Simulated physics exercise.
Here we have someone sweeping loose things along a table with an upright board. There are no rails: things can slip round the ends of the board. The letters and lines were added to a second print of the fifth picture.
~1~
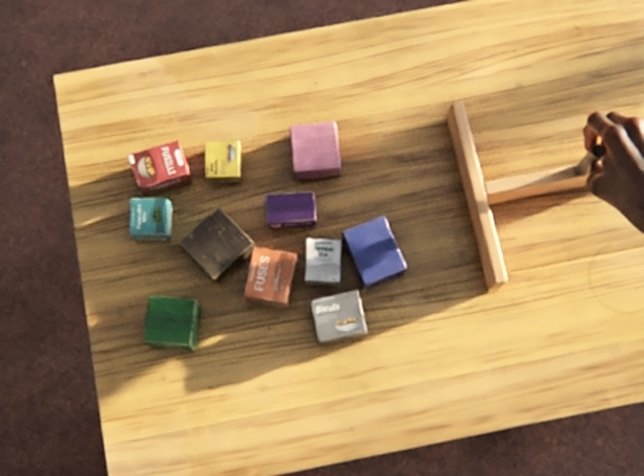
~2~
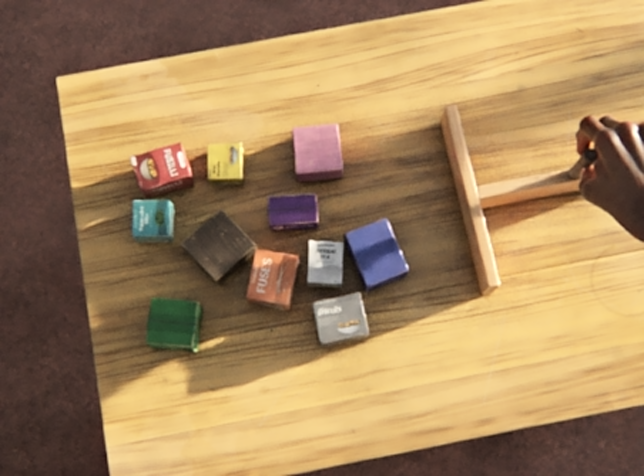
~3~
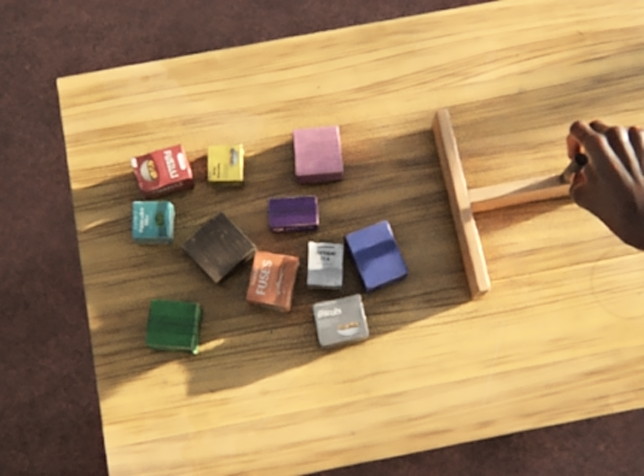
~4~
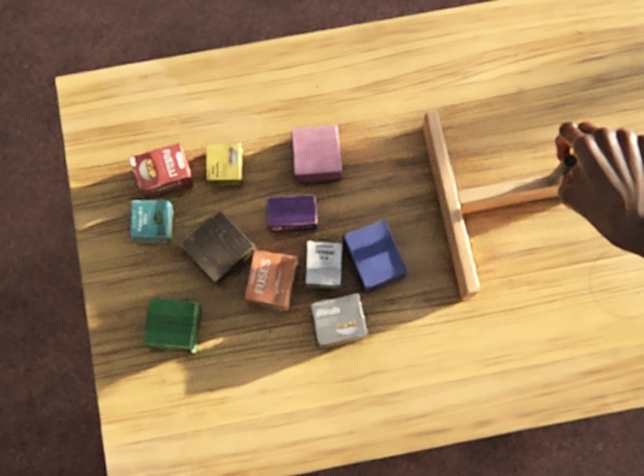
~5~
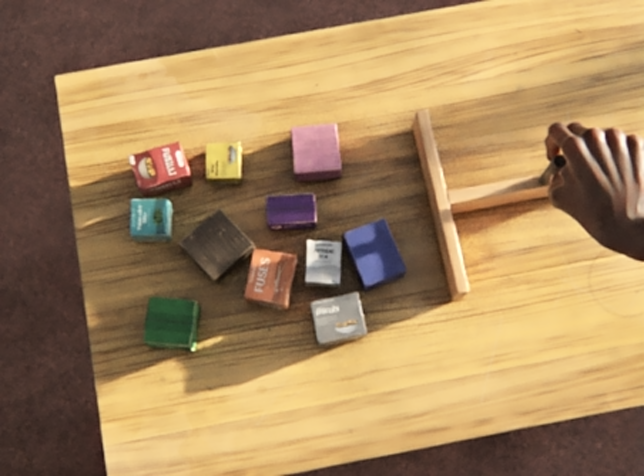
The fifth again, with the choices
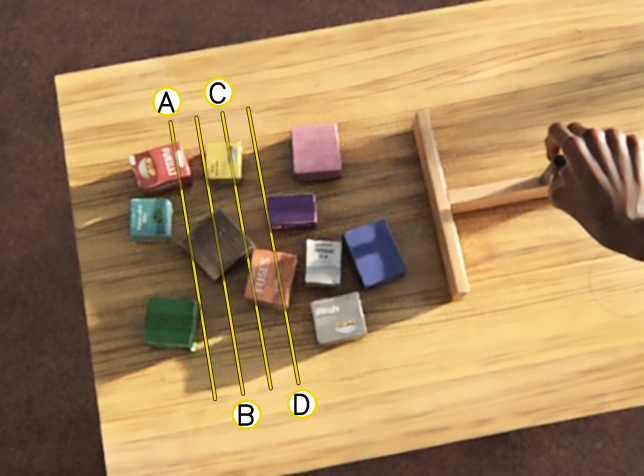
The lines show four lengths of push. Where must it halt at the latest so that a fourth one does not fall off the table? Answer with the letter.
It can go as far as A.
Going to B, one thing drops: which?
It is the green box.
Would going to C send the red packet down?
No.
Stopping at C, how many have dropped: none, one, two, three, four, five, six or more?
The count is none.
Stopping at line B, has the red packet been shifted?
Yes.
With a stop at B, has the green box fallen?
Yes.
On the marked copy, A at (192, 256); B at (219, 251); C at (246, 246); D at (272, 241).
With A. Early on, board (353, 215); pink block (309, 155); orange box (254, 288).
Further on, board (262, 232); green box (122, 336); turquoise packet (131, 221).
At the end, board (192, 245); green box over the edge; turquoise packet over the edge; two fallen.
As for the rest, B is within the limit but short; C is within the limit but short; D is within the limit but short.
